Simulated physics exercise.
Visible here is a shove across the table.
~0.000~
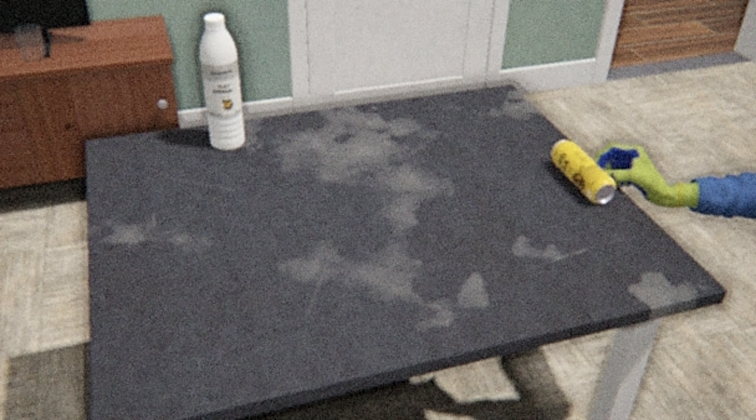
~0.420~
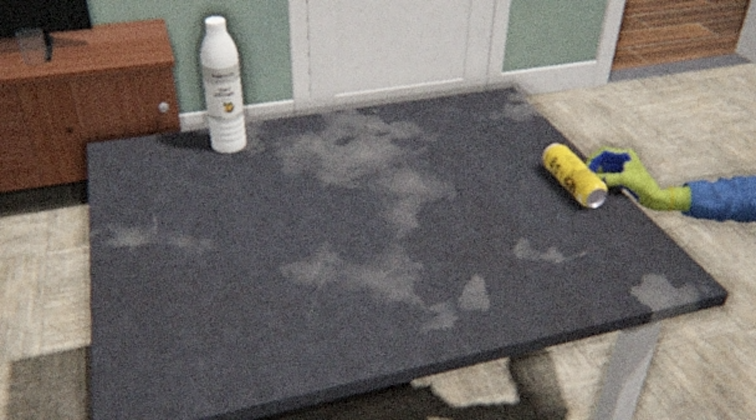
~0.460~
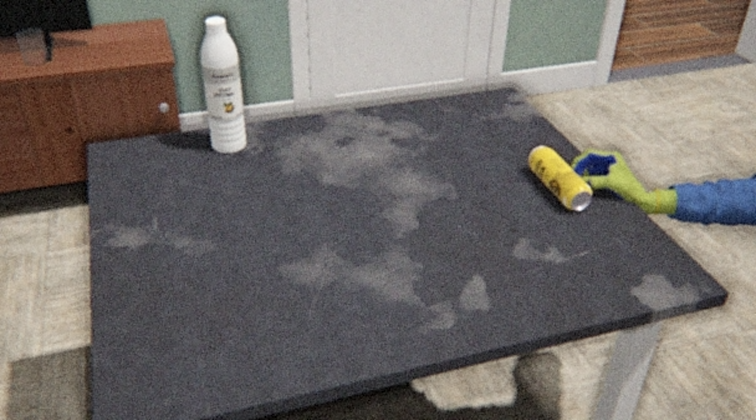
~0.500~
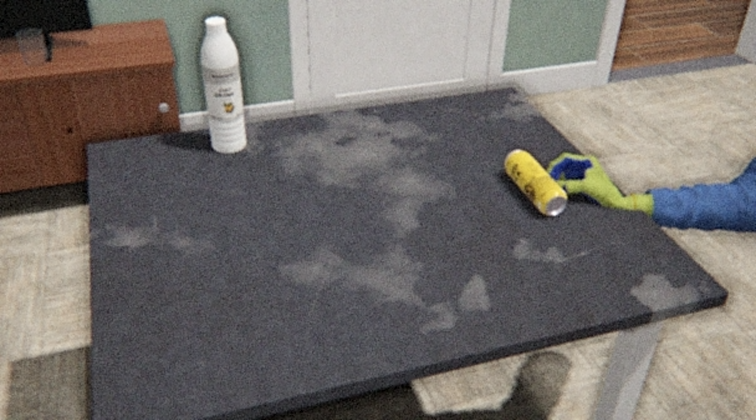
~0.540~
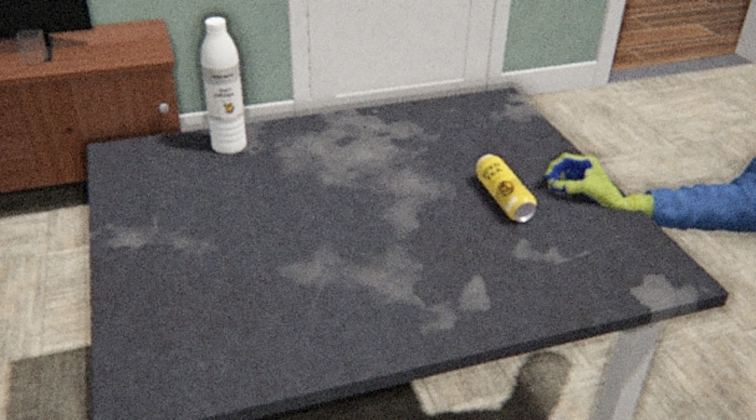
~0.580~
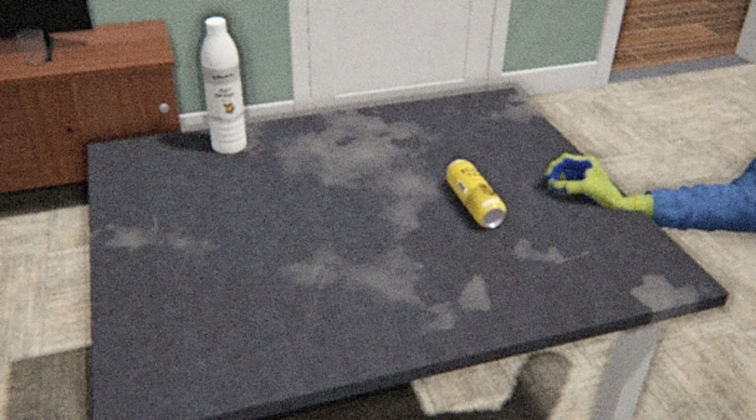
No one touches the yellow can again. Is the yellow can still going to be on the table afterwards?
No, it leaves the table.
After 0.78 s, yellow can shifted well along near (318, 220).
After 1.18 s, yellow can now off the table.
After 1.48 s, things are still on the move.
In the end (1.6 s), off the table, yellow can.
